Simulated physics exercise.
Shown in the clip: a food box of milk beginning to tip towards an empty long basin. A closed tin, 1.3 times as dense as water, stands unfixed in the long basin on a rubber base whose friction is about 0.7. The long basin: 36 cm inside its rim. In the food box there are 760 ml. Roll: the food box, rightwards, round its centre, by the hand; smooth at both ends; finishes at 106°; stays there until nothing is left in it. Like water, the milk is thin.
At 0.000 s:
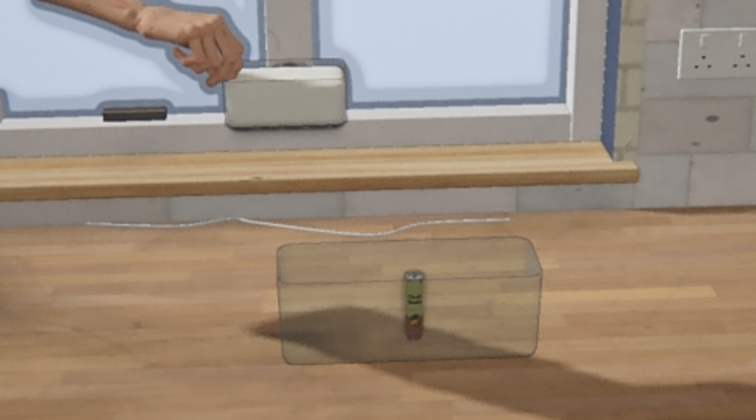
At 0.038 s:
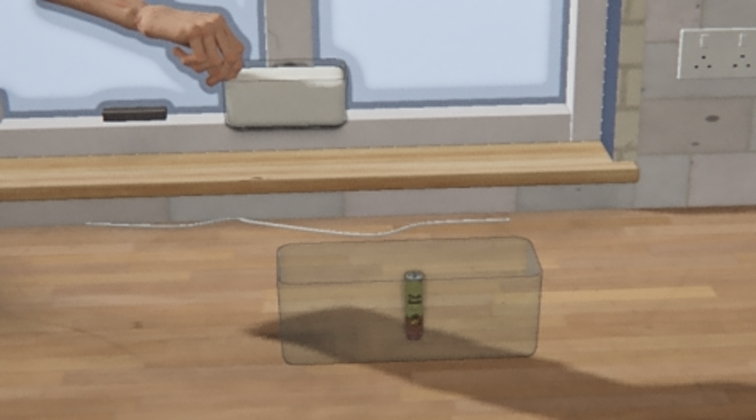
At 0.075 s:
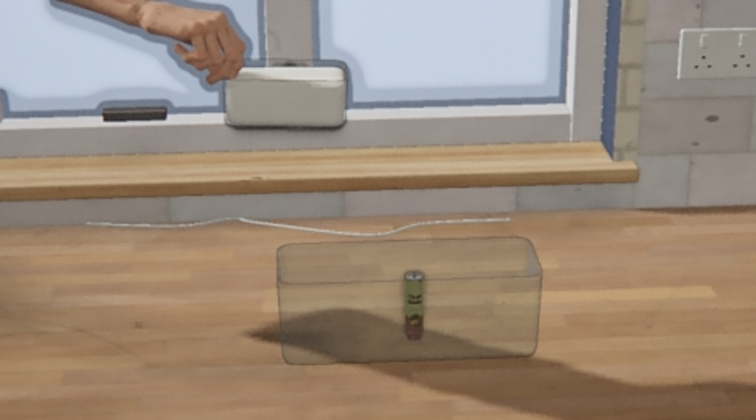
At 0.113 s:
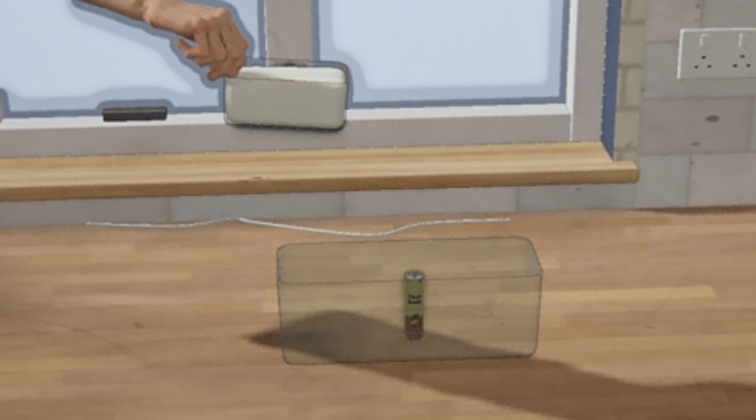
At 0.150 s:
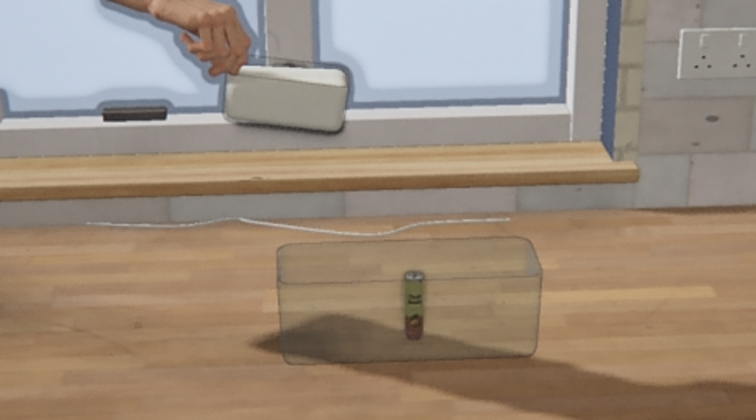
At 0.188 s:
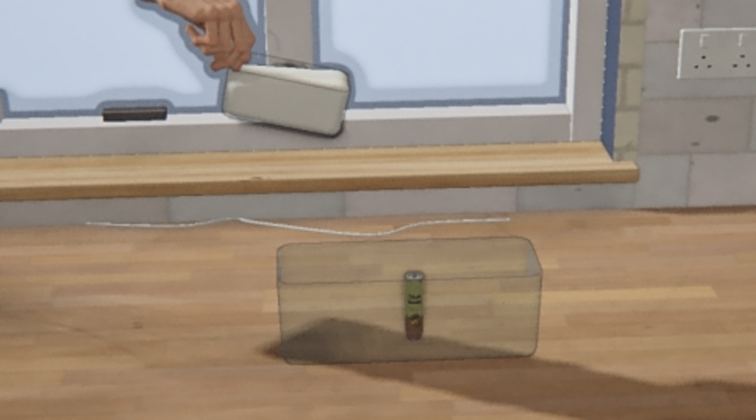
The clip shows a hand beside a pale food box near a window, gradually tilting it so its right end lowers, while a clear long basin and a small green and red tin stay still on the wooden counter.
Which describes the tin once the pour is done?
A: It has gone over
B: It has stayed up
Answer: B.
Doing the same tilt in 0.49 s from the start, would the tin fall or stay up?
Result: Tin tipped over.
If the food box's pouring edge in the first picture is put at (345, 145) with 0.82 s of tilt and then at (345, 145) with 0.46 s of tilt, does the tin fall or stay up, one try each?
Run one: It tumbles. Run two: It tumbles.
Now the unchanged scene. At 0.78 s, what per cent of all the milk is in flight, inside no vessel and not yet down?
Around 9 percent of it is airborne.
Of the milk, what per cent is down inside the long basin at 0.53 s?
About 7 per cent.
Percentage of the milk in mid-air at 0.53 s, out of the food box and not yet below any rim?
About 62 per cent.
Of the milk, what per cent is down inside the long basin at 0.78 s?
About 74 per cent.
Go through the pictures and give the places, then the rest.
In the first frame, it leans 0°; its right rim is at (345, 70); the milk meets the walls at (226, 78) and (344, 75); the long basin's rim runs from (278, 265) to (536, 257); the tin's top is at (414, 279).
In the second frame, it leans 1°; its right rim is at (345, 70); the milk meets the walls at (226, 78) and (344, 76).
In the third frame, it leans 2°; its right rim is at (346, 72); the milk meets the walls at (226, 77) and (345, 76).
In the fourth frame, it leans 5°; its right rim is at (347, 75); the milk meets the walls at (227, 76) and (345, 77).
In the fifth frame, it leans 9°; its right rim is at (348, 79); the milk meets the walls at (228, 75) and (346, 78).
In the sixth frame, it leans 13°; its right rim is at (349, 84); the milk meets the walls at (229, 75) and (348, 79).
After 0.53 s the tilt is 76° and 31 per cent is still to pour; the tin stands where it began.
After 0.78 s the tilt is 105° and 5 per cent is still to pour; the tin stands where it began.
After 1.04 s the tilt is 106° and 0 per cent is still to pour; the tin stands where it began.
After 1.32 s the tilt is 106° and 0 per cent is still to pour; the tin stands where it began.
In the end the tin stands where it began.
